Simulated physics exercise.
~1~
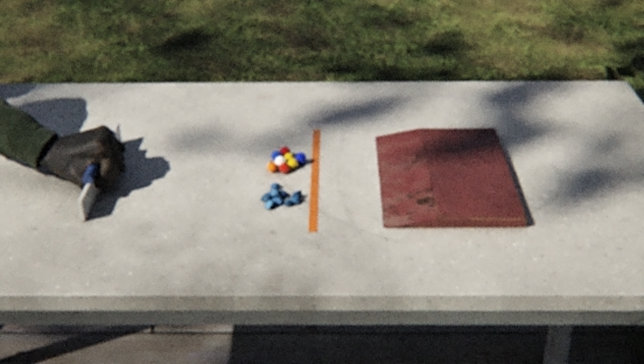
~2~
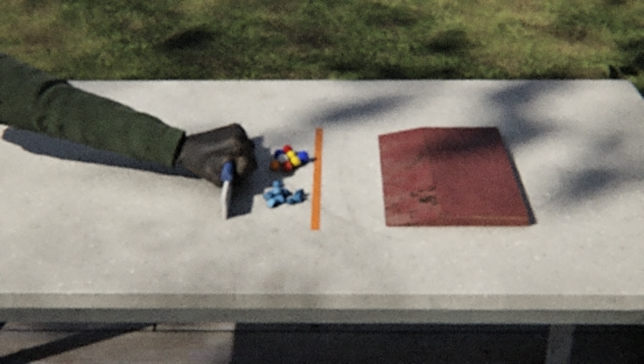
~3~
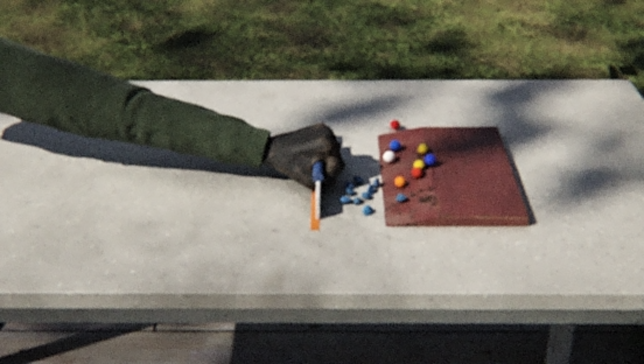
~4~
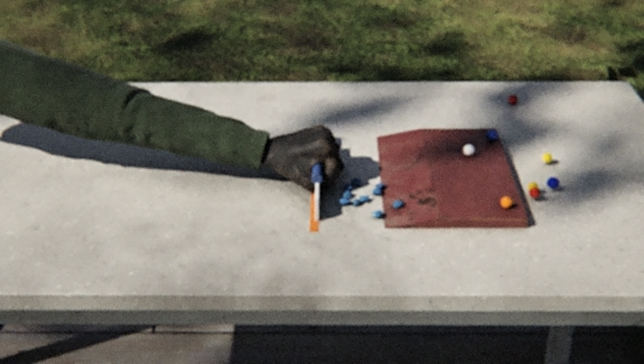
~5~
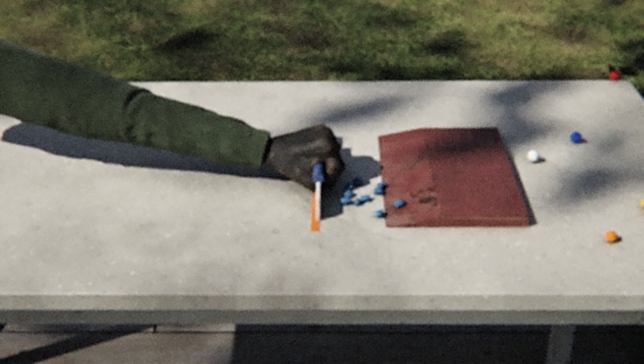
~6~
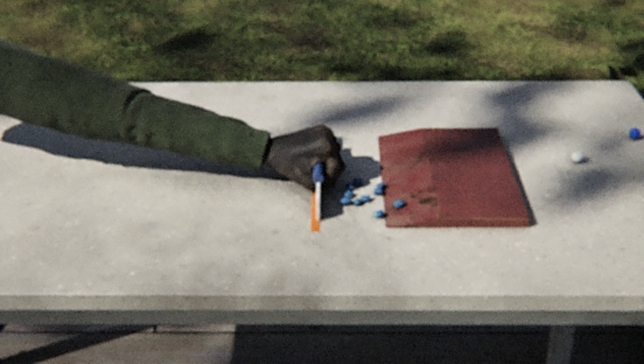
A gloved hand slid a scraper rightward into two small piles and stopped at the orange tape; the colourful balls rolled over the red wedge and away to the right, while the blue bits spread out, mostly short of it, a few resting on its near edge.
